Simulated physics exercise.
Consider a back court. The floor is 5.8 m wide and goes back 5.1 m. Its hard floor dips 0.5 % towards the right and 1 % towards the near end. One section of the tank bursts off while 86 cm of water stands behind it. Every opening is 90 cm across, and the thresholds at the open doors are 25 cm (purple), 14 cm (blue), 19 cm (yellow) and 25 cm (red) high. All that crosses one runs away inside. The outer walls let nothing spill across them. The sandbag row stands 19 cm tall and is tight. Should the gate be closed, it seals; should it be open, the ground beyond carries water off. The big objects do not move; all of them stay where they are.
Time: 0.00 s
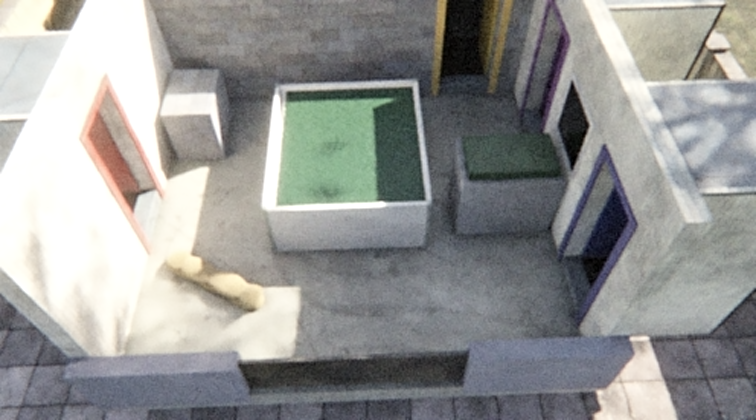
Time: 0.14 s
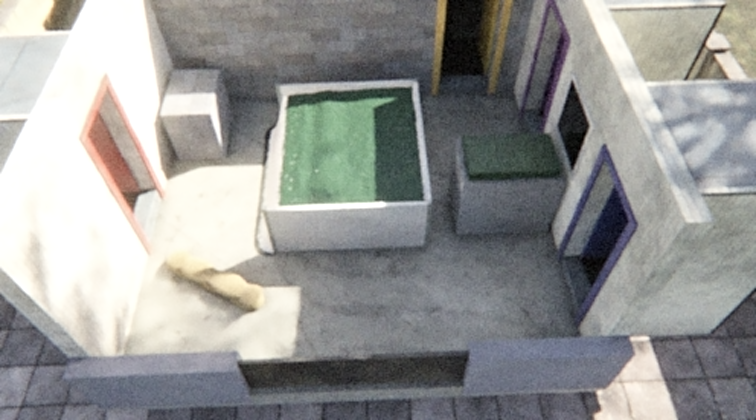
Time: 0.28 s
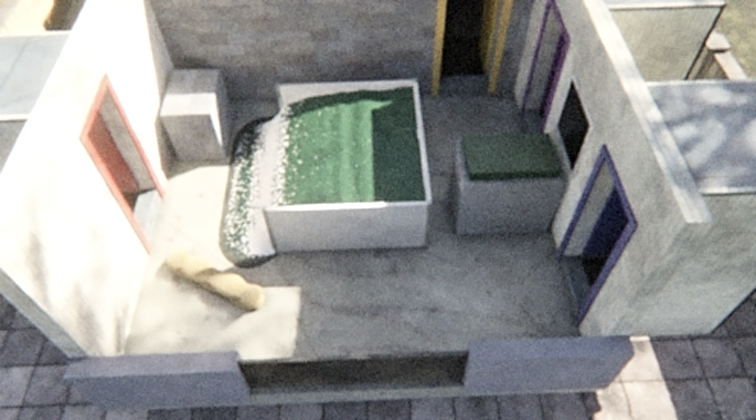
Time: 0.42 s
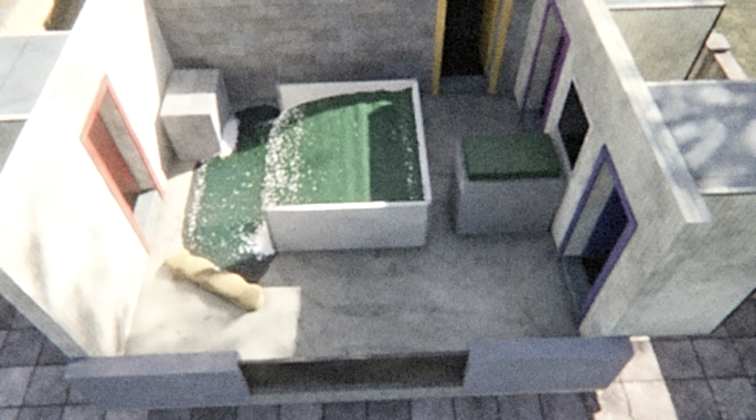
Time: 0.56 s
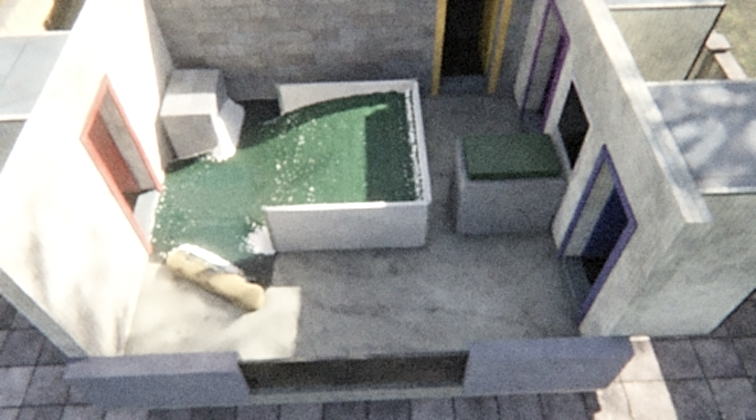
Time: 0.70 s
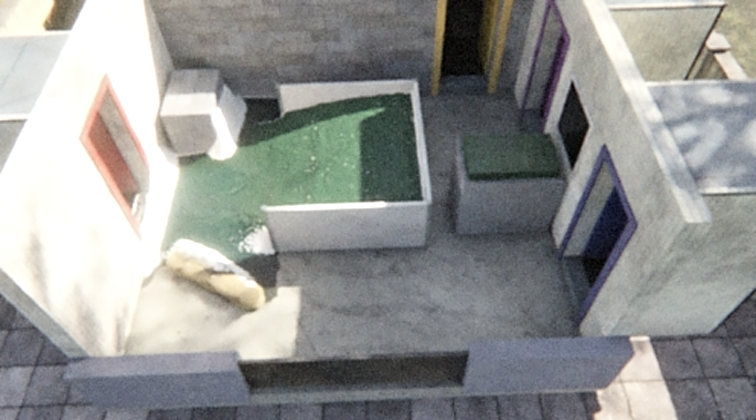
Green water bursts from the left side of a white-walled tank in a small walled court, seen from above by a still camera. A pale block stands at the back left, a tan roll lies at the front left, and a grey box with a green top sits right, among red, yellow, purple and blue openings. The water spreads leftward in a foaming sheet, surrounds the block and reaches the left wall and the roll.
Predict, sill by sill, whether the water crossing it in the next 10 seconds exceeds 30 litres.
My prediction: At the purple door it is 30 litres or less; at the blue door it is above 30 litres; at the yellow door it is 30 litres or less; at the red door it is above 30 litres.
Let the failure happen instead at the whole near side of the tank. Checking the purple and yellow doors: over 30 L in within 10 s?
So purple ends up short of it and yellow ends up short of it.
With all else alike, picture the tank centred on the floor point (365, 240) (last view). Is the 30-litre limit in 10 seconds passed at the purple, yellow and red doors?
With respect to that limit, purple ends up inside it, yellow ends up inside it, red ends up outside it.
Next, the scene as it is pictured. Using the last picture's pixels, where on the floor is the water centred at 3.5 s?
At roughly (295, 204).
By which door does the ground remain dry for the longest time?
Last: Blue.
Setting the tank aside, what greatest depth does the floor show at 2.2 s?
It tops out at some 59 cm.
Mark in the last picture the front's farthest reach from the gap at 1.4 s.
Location: Approx. (118, 381) in the last view.
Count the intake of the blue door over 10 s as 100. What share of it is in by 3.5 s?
Around 0 percent.
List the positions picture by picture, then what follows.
The tank at (347, 143) is whole and still, 86 cm deep, in the first picture.
Water pours out at (280, 169) and has run 1.3 m, to a hidden place; typically 7 cm deep outside, 86 cm at the tank's back, in the second picture.
The front is at (259, 122), 1.5 m from the gap at (281, 173); 2.1 m2 of floor is under water; 86 cm left at the back of the tank, in the third picture.
The front is at (235, 115), 1.8 m from the gap at (281, 174); 3.7 m2 of floor is under water; 82 cm left at the back of the tank, in the fourth picture.
Water pours out at (281, 175) and has run 2.2 m, to (149, 254); typically 15 cm deep outside, 74 cm at the tank's back, in the fifth picture.
Water pours out at (281, 176) and has run 2.5 m, to (142, 283); typically 18 cm deep outside, 74 cm at the tank's back, in the sixth picture.
After 1.4 s water covers 40 % of the floor and is deepest (64 cm) near (175, 198); purple door not reached, blue door not reached, yellow door not reached, red door 61 cm at the sill, 141 L in.
After 2.2 s water covers 50 % of the floor and is deepest (59 cm) near (185, 110); purple door not reached, blue door not reached, yellow door not reached, red door 50 cm at the sill, 337 L in.
After 3.5 s water covers 80 % of the floor and is deepest (45 cm) near (510, 93); purple door 19 cm at the sill, 0 L in, blue door not reached, yellow door 14 cm at the sill, 0 L in, red door 26 cm at the sill, 426 L in.
After 6.0 s water covers 95 % of the floor and is deepest (28 cm) near (540, 364); purple door 13 cm at the sill, 0 L in, blue door 26 cm at the sill, 95 L in, yellow door 14 cm at the sill, 0 L in, red door 13 cm at the sill, 429 L in.
After 10.0 s water covers 95 % of the floor and is deepest (20 cm) near (259, 286); purple door 15 cm at the sill, 0 L in, blue door 18 cm at the sill, 172 L in, yellow door 14 cm at the sill, 0 L in, red door 16 cm at the sill, 429 L in.
